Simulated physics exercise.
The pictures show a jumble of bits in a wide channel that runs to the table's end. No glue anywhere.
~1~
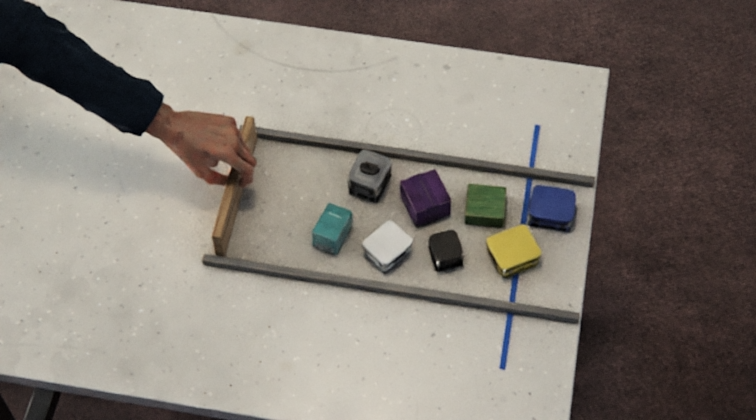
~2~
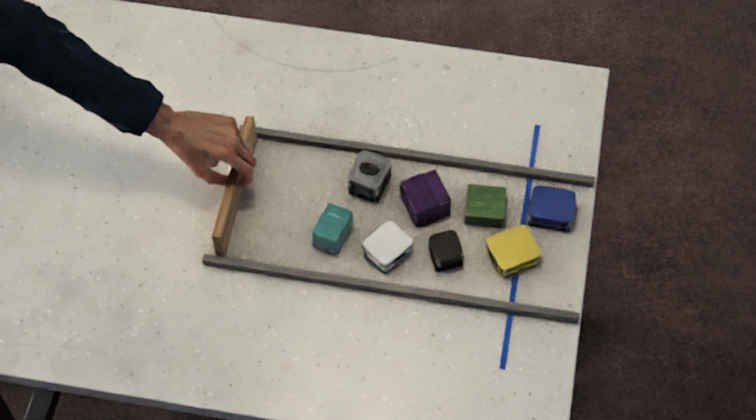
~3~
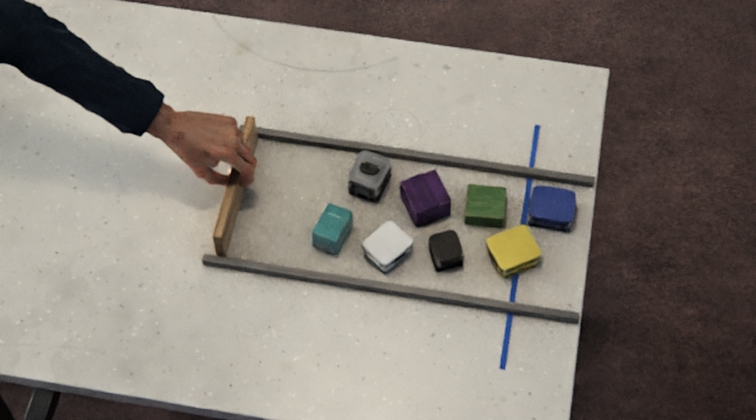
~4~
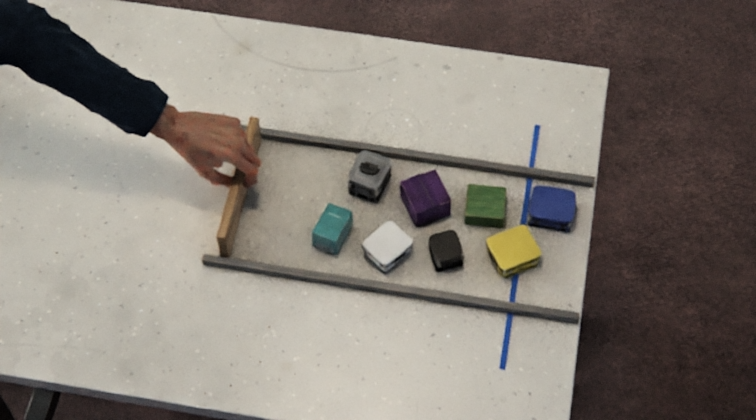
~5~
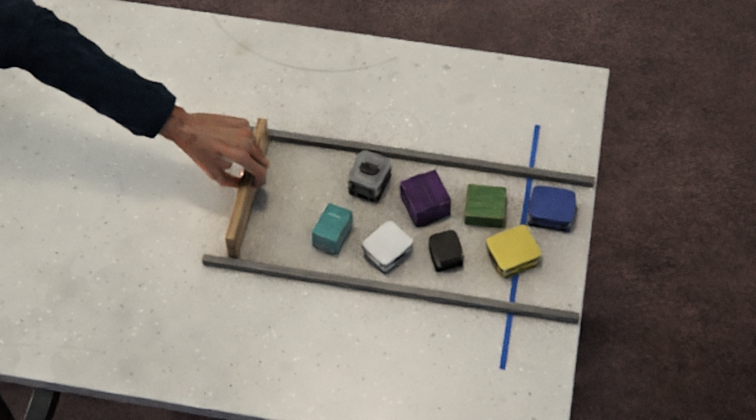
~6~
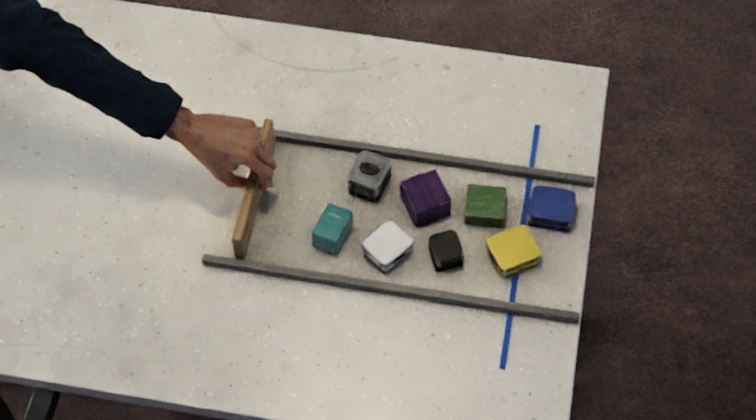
A hand slides a wooden board slightly right between two rails, while the colourful blocks and cases ahead of it stay still.
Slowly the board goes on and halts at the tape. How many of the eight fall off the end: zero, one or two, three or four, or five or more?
Here the number that fall off is three or four.
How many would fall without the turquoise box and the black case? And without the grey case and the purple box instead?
Fallen: 2, and 2 in the other try.
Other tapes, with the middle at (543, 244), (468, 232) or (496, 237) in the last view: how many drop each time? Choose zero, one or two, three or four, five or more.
One after another: 5 or more; one or two; 1 or 2.
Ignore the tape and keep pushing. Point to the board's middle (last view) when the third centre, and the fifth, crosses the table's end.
About (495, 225), then (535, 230).
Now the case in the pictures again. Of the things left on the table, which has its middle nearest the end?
That is the purple box.
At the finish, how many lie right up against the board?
That makes 2.
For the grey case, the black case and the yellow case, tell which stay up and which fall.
The grey case survives; the black case tumbles off; the yellow case tumbles off.
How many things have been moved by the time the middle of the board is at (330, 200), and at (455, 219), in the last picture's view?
By then 1, and 8.
Soon after, none off yet; blue case at rest near (552, 209); yellow case at rest near (513, 252); green block at rest near (486, 205).
In the end, the number that fall off is three or four; gone, black case, green block, yellow case and blue case.
